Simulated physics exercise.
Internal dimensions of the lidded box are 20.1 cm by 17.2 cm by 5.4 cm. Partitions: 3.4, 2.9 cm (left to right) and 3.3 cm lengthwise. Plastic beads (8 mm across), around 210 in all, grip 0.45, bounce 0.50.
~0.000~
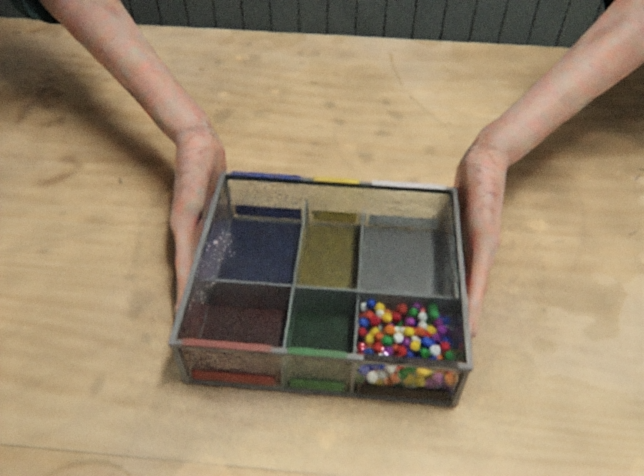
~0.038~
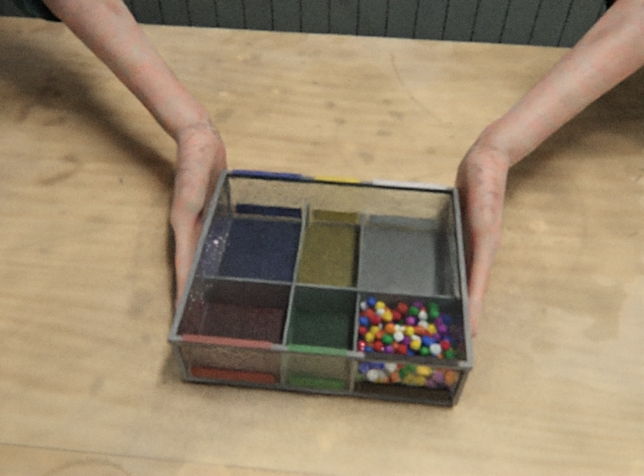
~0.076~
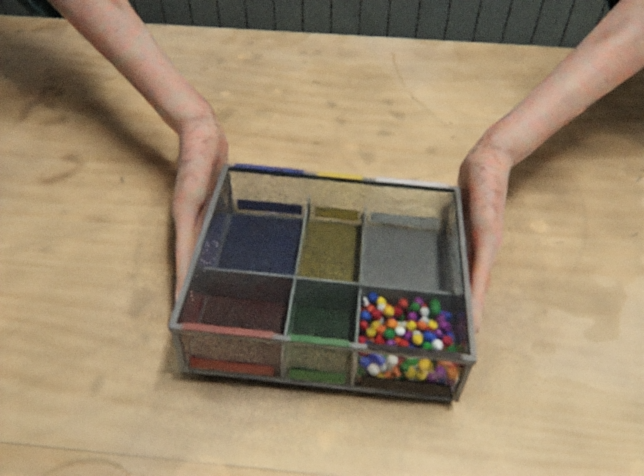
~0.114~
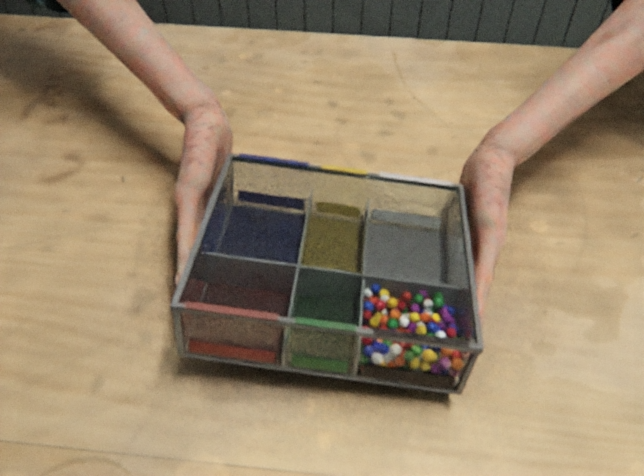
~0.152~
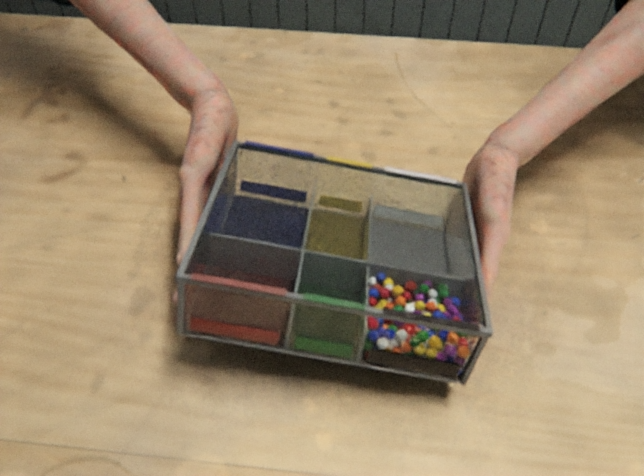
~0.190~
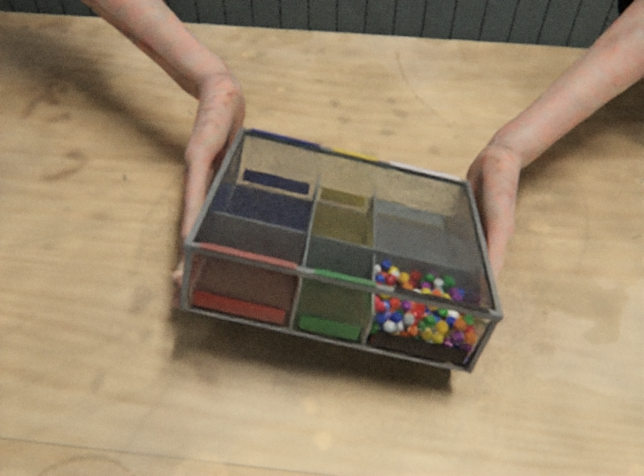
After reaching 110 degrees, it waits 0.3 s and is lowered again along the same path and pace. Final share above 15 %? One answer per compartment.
Red compartment: Below or equal, blue compartment: Below or equal, green compartment: Below or equal, yellow compartment: Below or equal, white compartment: Above, black compartment: Above.
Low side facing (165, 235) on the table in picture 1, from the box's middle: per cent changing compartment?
That comes to around 100 per cent.
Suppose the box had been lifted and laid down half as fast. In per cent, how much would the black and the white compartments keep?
I'd say black 55 percent, white 45 percent.
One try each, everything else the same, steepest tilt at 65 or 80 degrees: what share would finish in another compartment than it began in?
20 and 30 %.
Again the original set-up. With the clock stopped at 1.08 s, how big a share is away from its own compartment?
40 percent.
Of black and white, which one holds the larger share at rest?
It's the white one that holds more.
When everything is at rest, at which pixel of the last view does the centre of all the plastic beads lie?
Near (421, 274).
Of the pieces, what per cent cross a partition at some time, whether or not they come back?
The share is close to 60 percent.
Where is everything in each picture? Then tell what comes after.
Box tilt 0 degrees, front corners at (176, 341) and (466, 365); black 100 %, in the first picture.
Box tilt 1 degrees, front corners at (176, 337) and (467, 364), in the second picture.
Box tilt 3 degrees, front corners at (176, 326) and (470, 357), lowest corner right back, in the third picture.
Box tilt 7 degrees, front corners at (178, 305) and (477, 346), lowest corner right back, in the fourth picture.
Box tilt 12 degrees, front corners at (184, 276) and (486, 330), lowest corner right back, in the fifth picture.
Box tilt 18 degrees, front corners at (192, 245) and (496, 314), lowest corner right back; black 100 %. The box's pace is about 135 degrees a second, in the sixth picture.
After 1.08 s, tilt 110 degrees; white 40 %, black 60 %.
Then, at 1.68 s, tilt 58 degrees; white 60 %, black 40 %.
Then, at 2.32 s, tilt 0 degrees; white 60 %, black 40 %.
By 2.8 s all is still; red 0 %, blue 0 %, green 0 %, yellow 0 %, white 60 %, black 40 %.
